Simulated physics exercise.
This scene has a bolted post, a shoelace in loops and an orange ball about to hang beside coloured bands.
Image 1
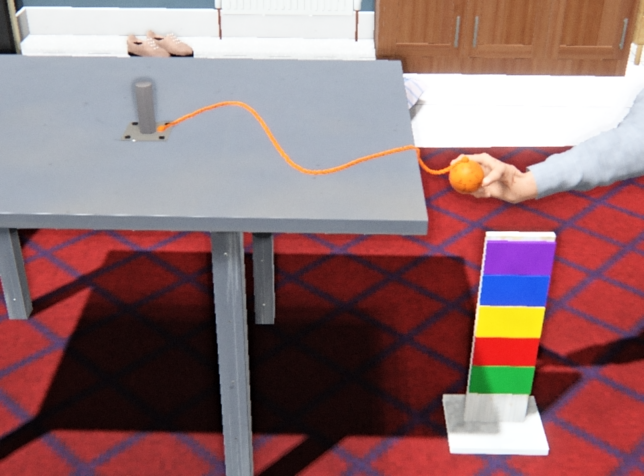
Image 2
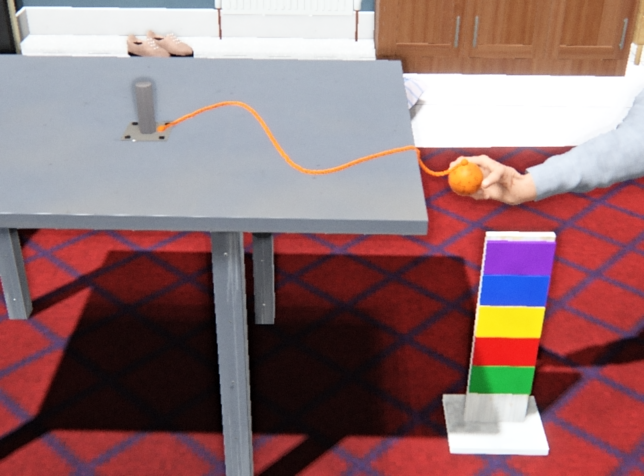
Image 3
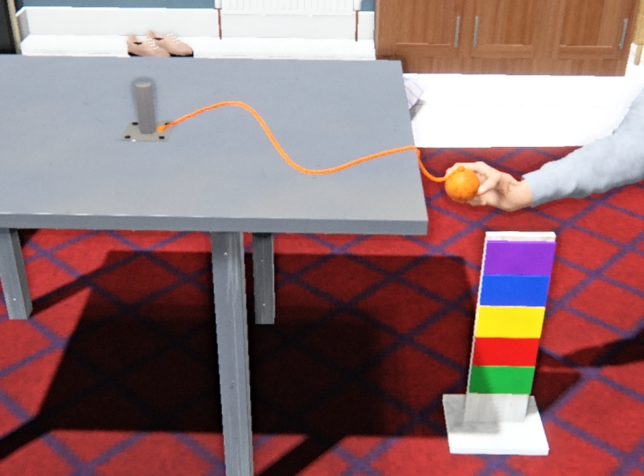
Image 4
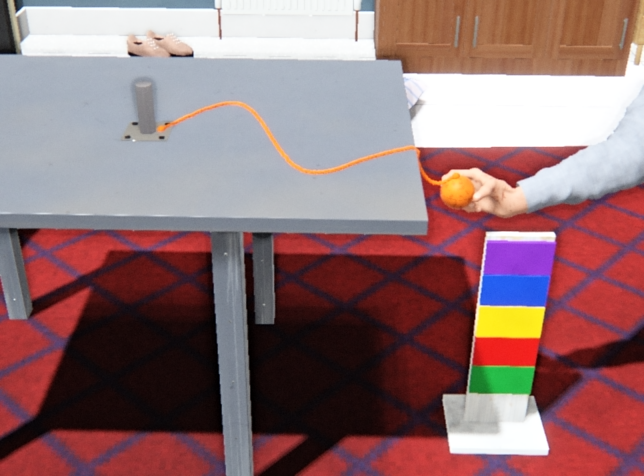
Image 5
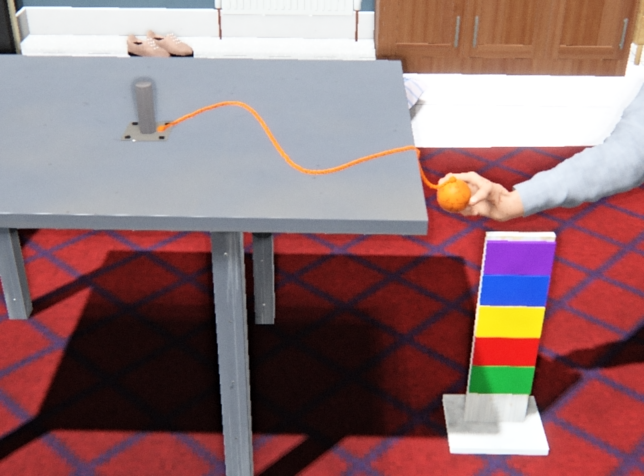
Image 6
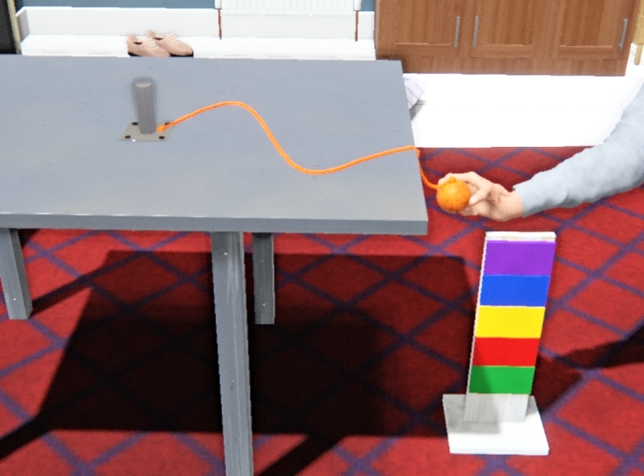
A hand lowers an orange ball on a cord slightly down and left beside a table.
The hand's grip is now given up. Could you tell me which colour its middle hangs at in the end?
Its middle hangs at red.
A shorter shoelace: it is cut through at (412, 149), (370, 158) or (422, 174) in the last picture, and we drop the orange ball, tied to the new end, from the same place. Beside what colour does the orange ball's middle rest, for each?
So you'd see blue first, purple second, and for the last: Yellow.
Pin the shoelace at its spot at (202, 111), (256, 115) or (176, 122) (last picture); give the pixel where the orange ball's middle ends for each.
Results: (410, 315); (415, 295); (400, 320).
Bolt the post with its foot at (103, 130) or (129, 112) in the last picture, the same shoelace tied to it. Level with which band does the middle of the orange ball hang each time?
Going case by case, it's yellow and then yellow.
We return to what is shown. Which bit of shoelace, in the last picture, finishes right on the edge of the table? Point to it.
Close to (287, 157).
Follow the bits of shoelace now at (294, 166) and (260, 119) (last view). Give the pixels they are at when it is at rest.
They finish close to (413, 152) and close to (318, 131).
Early on, ball near (393, 313); level with yellow.
Midway, ball near (412, 332); level with red.
Finally, ball near (397, 330); level with red. Its middle rests at the red band.
